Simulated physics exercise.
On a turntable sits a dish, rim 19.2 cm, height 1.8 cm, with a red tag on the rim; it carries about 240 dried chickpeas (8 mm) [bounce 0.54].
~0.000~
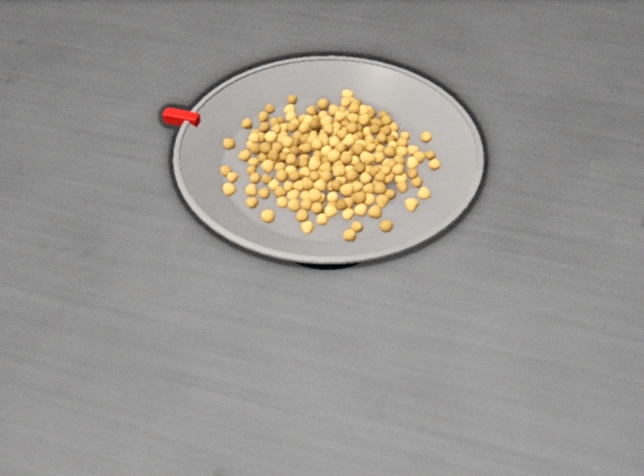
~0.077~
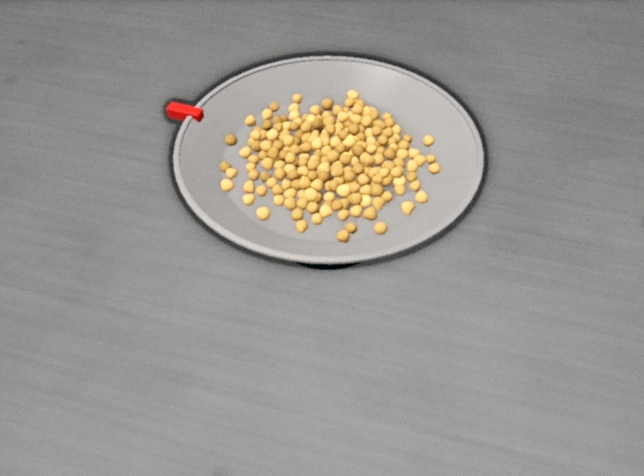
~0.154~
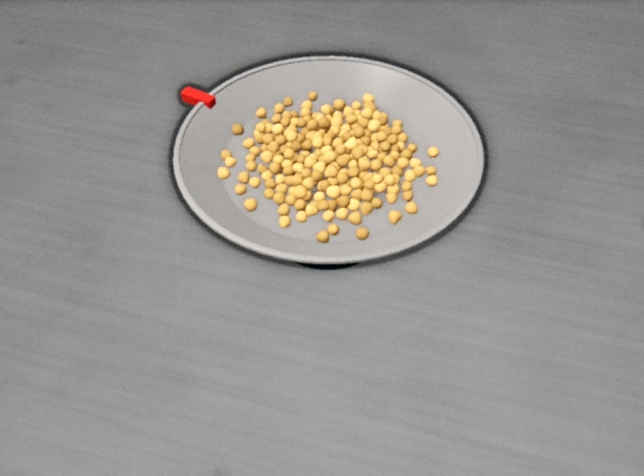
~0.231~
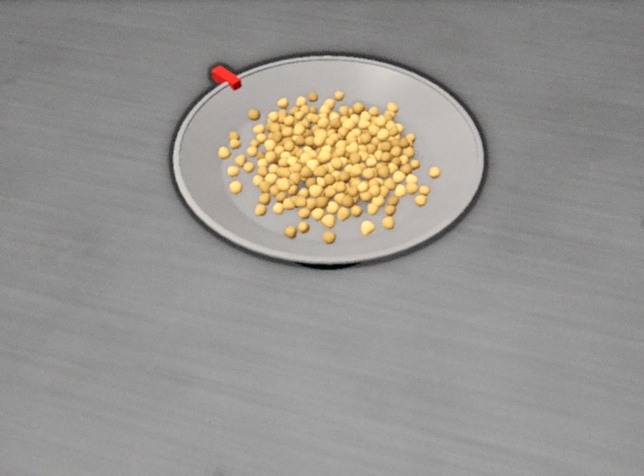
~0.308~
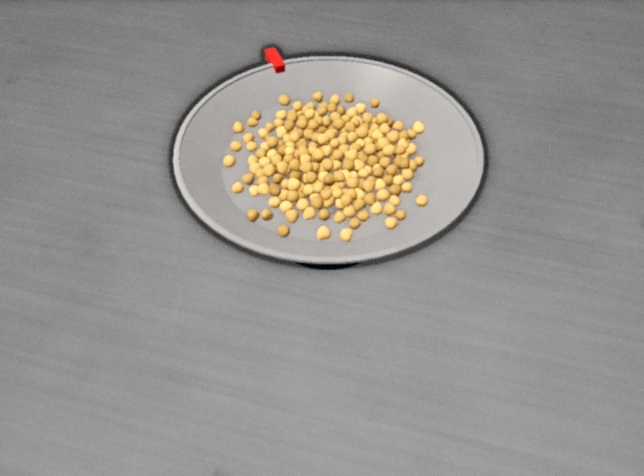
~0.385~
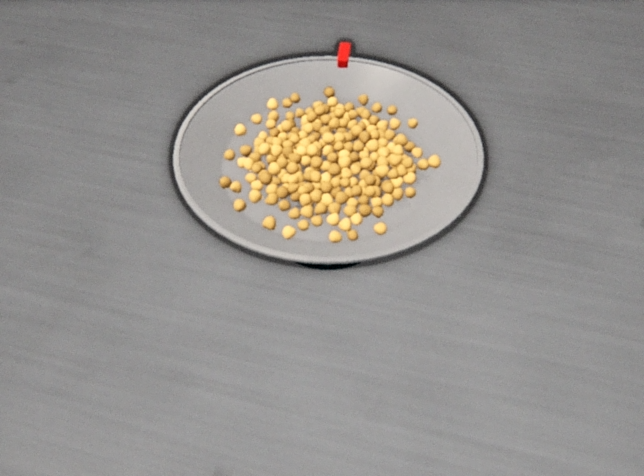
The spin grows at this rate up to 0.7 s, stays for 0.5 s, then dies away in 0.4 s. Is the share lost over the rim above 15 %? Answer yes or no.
Share lost over the rim, set against 15 %: Yes.
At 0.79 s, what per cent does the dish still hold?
Some 100 per cent of the load.
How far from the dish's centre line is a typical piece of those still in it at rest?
Some 6.5 cm.
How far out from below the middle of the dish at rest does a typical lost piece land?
Some 18 cm.
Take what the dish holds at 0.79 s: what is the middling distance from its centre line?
Roughly 7.0 cm.
After 0.79 s, dish 100 %; middle of the pieces not yet landed near (330, 151).
After 1.14 s, fallen right of where it stops 15 %, fallen in front of where it stops 15 %, fallen behind where it stops 15 %, fallen left of where it stops 15 %, dish 25 %, in the air 10 %; middle of the pieces not yet landed near (320, 154).
After 1.45 s, fallen right of where it stops 20 %, fallen in front of where it stops 20 %, fallen behind where it stops 25 %, fallen left of where it stops 20 %, dish 15 %; middle of the pieces not yet landed near (321, 155).
After 1.75 s, fallen right of where it stops 20 %, fallen in front of where it stops 20 %, fallen behind where it stops 25 %, fallen left of where it stops 20 %, dish 15 %; middle of the pieces not yet landed near (321, 154).
At rest (2.0 s), fallen right of where it stops 20 %, fallen in front of where it stops 20 %, fallen behind where it stops 25 %, fallen left of where it stops 20 %, dish 15 %.
